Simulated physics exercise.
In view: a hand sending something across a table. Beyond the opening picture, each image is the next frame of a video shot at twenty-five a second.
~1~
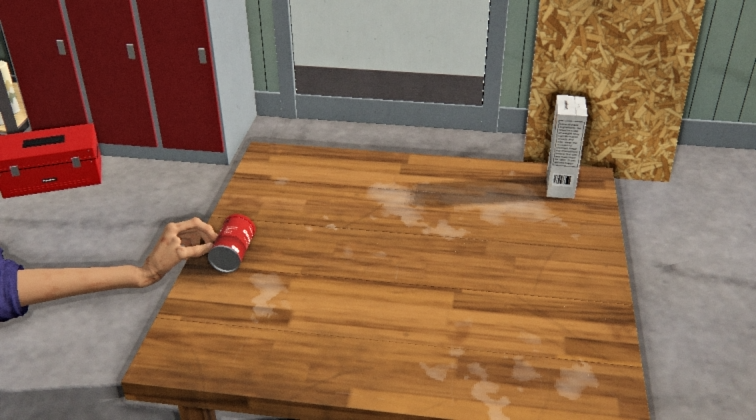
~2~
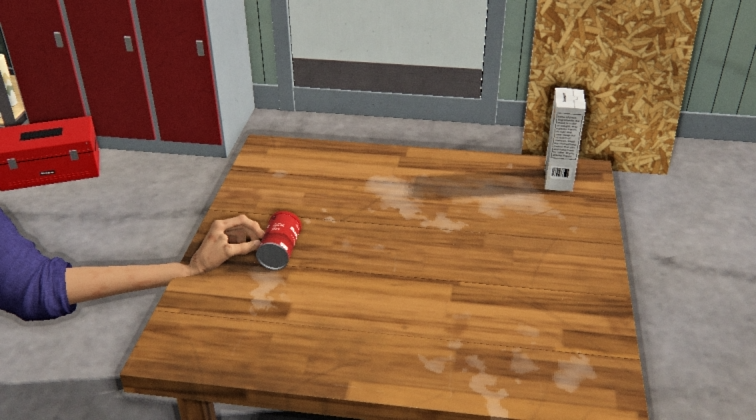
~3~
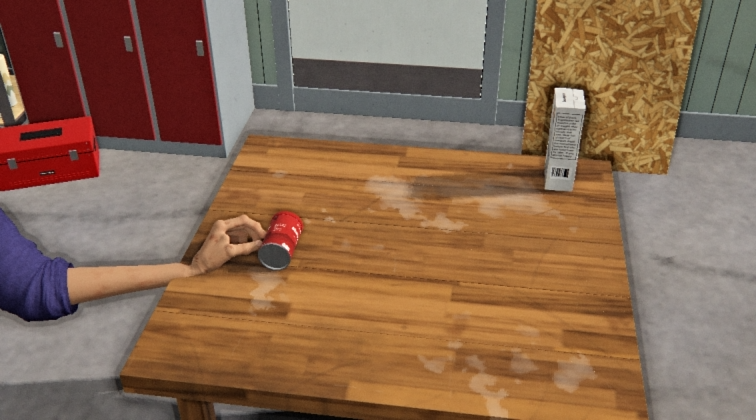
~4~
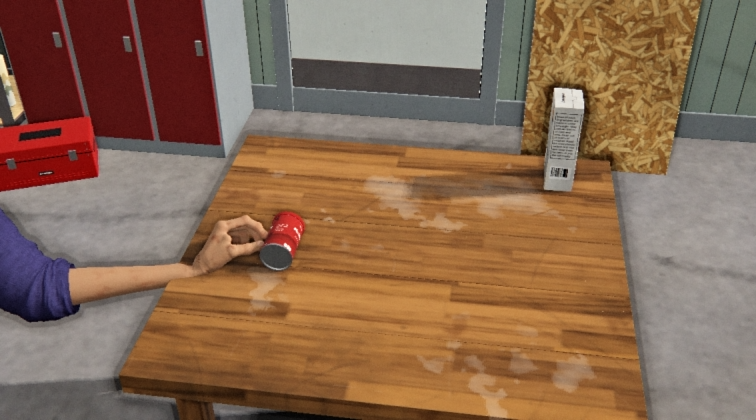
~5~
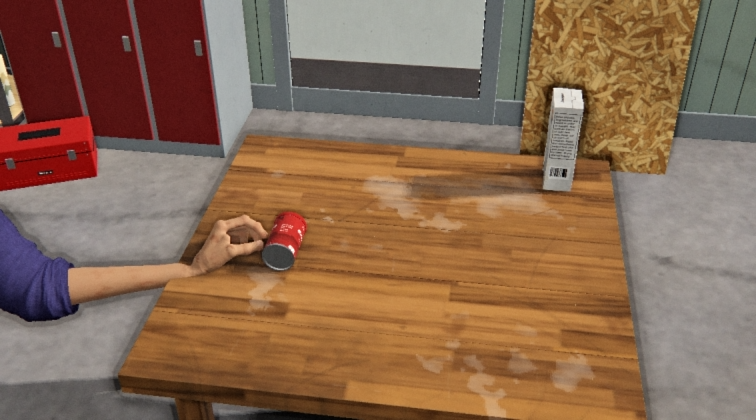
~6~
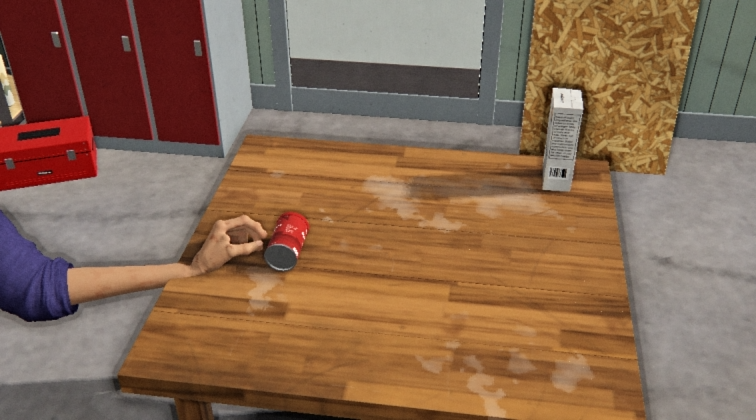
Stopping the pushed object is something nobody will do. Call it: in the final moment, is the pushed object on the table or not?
It is on the table.
Then, 0.90 s later than the last frame, red tin moved well along near (346, 247).
Then, 2.10 s later than the last frame, red tin moved well along near (404, 252).
When it is over, moved from the start, red tin. End places, in pixels of the last picture, red tin near (448, 256).
